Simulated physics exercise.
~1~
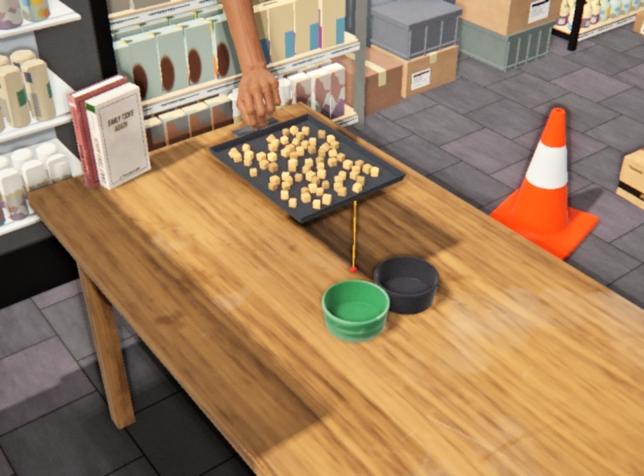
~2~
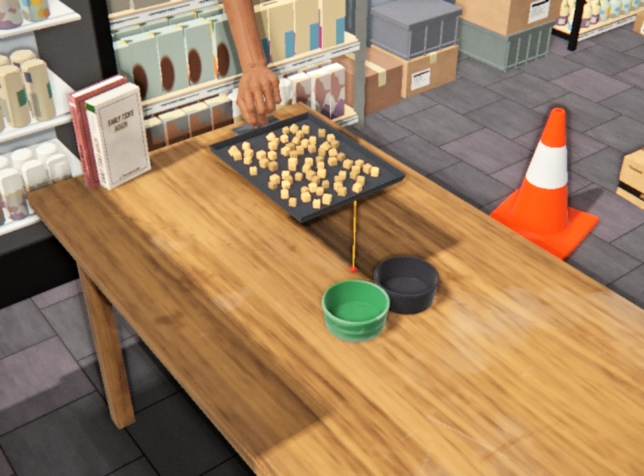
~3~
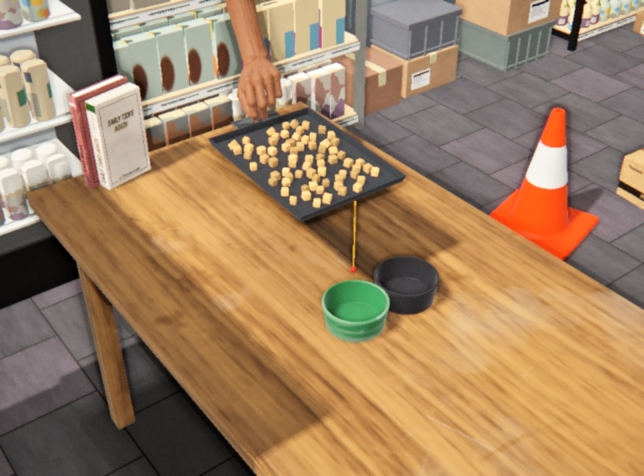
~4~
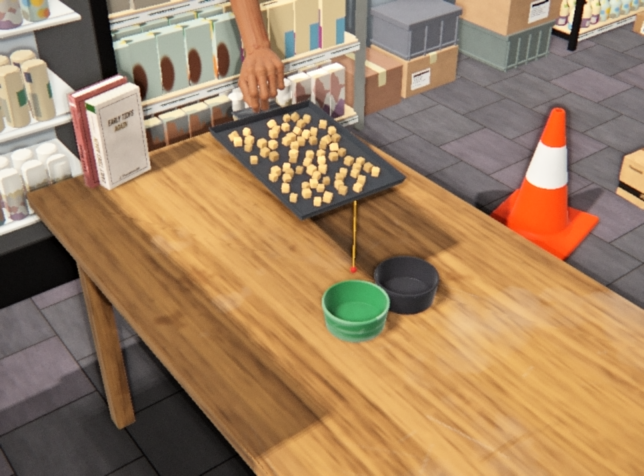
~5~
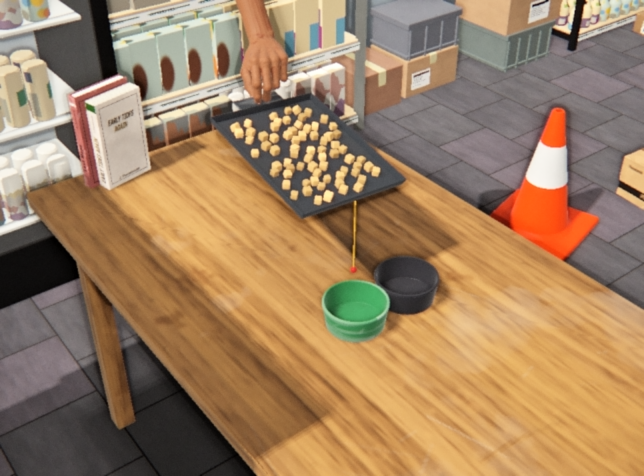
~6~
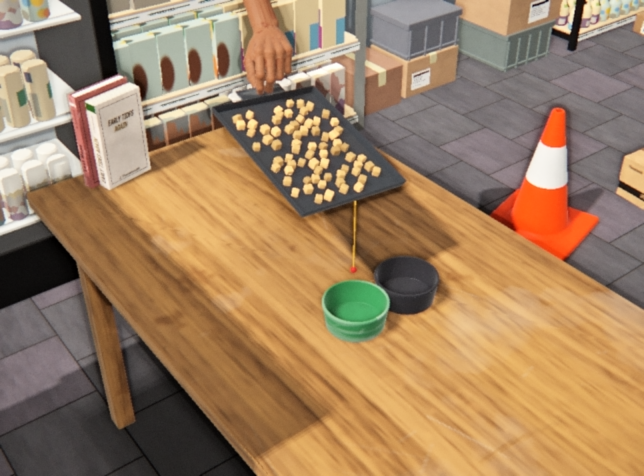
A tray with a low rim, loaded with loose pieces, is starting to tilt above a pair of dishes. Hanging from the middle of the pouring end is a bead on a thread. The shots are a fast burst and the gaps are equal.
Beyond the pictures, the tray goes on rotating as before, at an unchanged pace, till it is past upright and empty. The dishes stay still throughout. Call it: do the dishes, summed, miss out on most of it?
No, most of it lands in them.
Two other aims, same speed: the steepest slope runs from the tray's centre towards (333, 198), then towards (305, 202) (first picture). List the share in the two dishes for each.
The first gives 50 %, the second 20 %.
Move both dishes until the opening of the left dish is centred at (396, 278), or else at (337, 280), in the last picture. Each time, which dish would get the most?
Result, first place: The lefthand one; second place: The righthand one.
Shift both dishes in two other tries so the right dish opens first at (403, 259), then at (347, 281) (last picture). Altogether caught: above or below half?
Result - try one, past the halfway mark; try two, below the halfway mark.
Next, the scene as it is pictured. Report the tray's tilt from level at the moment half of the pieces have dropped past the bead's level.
Angle: Close to 110°.
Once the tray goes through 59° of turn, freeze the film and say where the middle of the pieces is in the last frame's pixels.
About (375, 177).
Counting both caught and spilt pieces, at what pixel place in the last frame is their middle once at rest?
Somewhere around (405, 292) in the final view.
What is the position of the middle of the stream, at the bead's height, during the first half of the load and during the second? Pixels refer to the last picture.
First near (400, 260), later near (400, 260).
Shortly afterwards, tray tipped steeply; all but a few on the tray; a little in the air.
Next, tray tipped right over; near two thirds on the tray; a little in the left dish; a little in the right dish; a little outside both; only a few in the air.
Some moments later, tray tipped past a quarter turn; a little in the left dish; near half in the right dish; near a third outside both.
In the end, tray tipped past a quarter turn; a little in the left dish; near half in the right dish; near a third outside both.
